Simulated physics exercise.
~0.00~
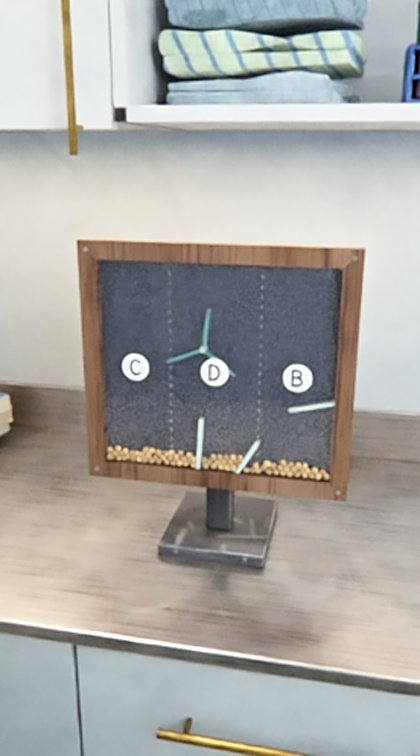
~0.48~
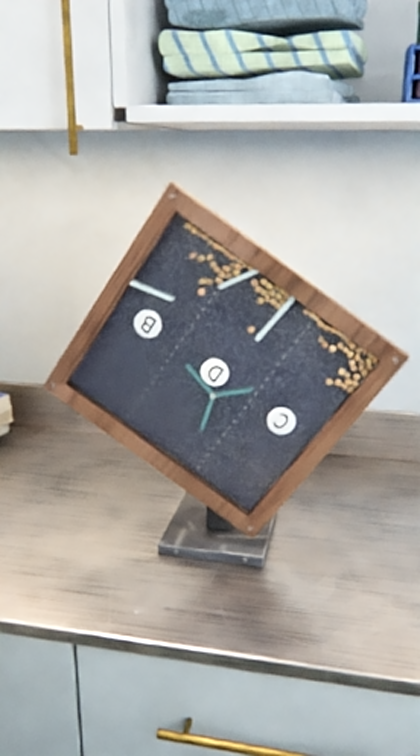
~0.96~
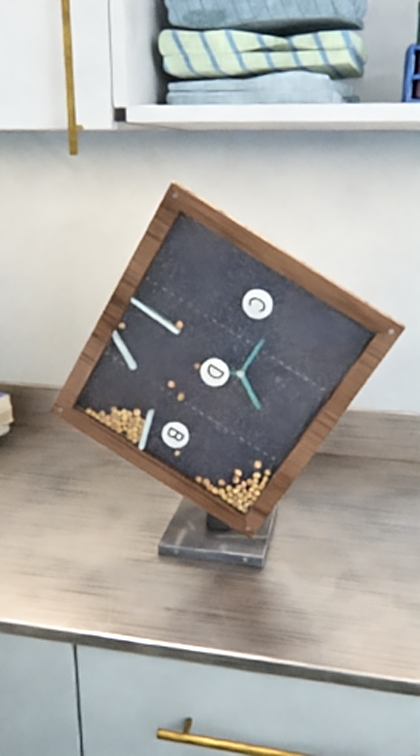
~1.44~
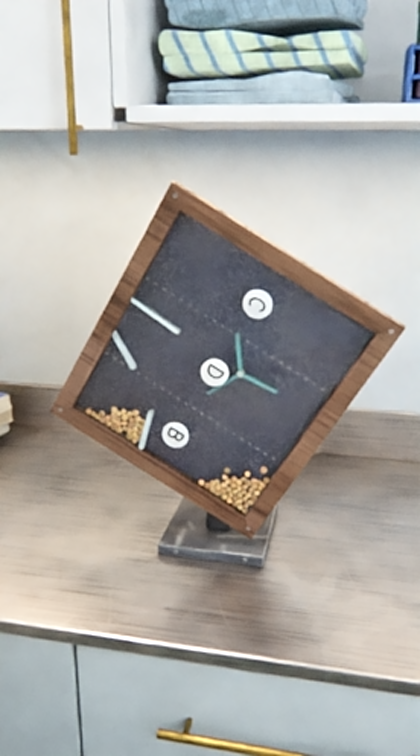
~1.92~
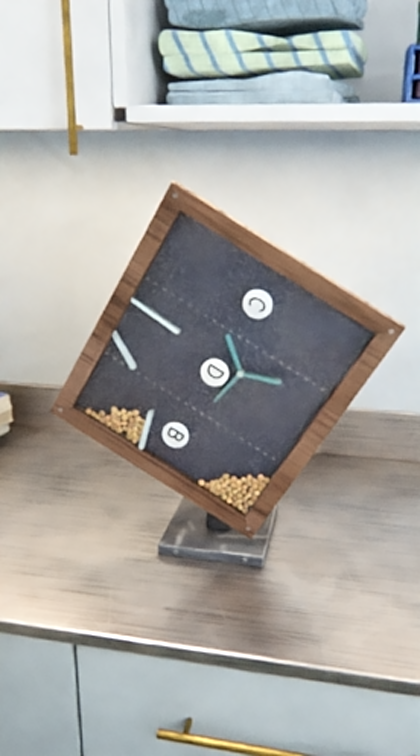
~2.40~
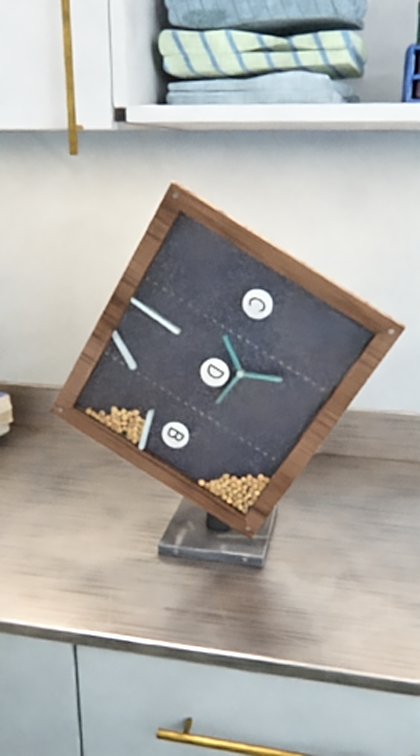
The wooden-framed case turns on its stand, and its beads tumble into strip B's corners.
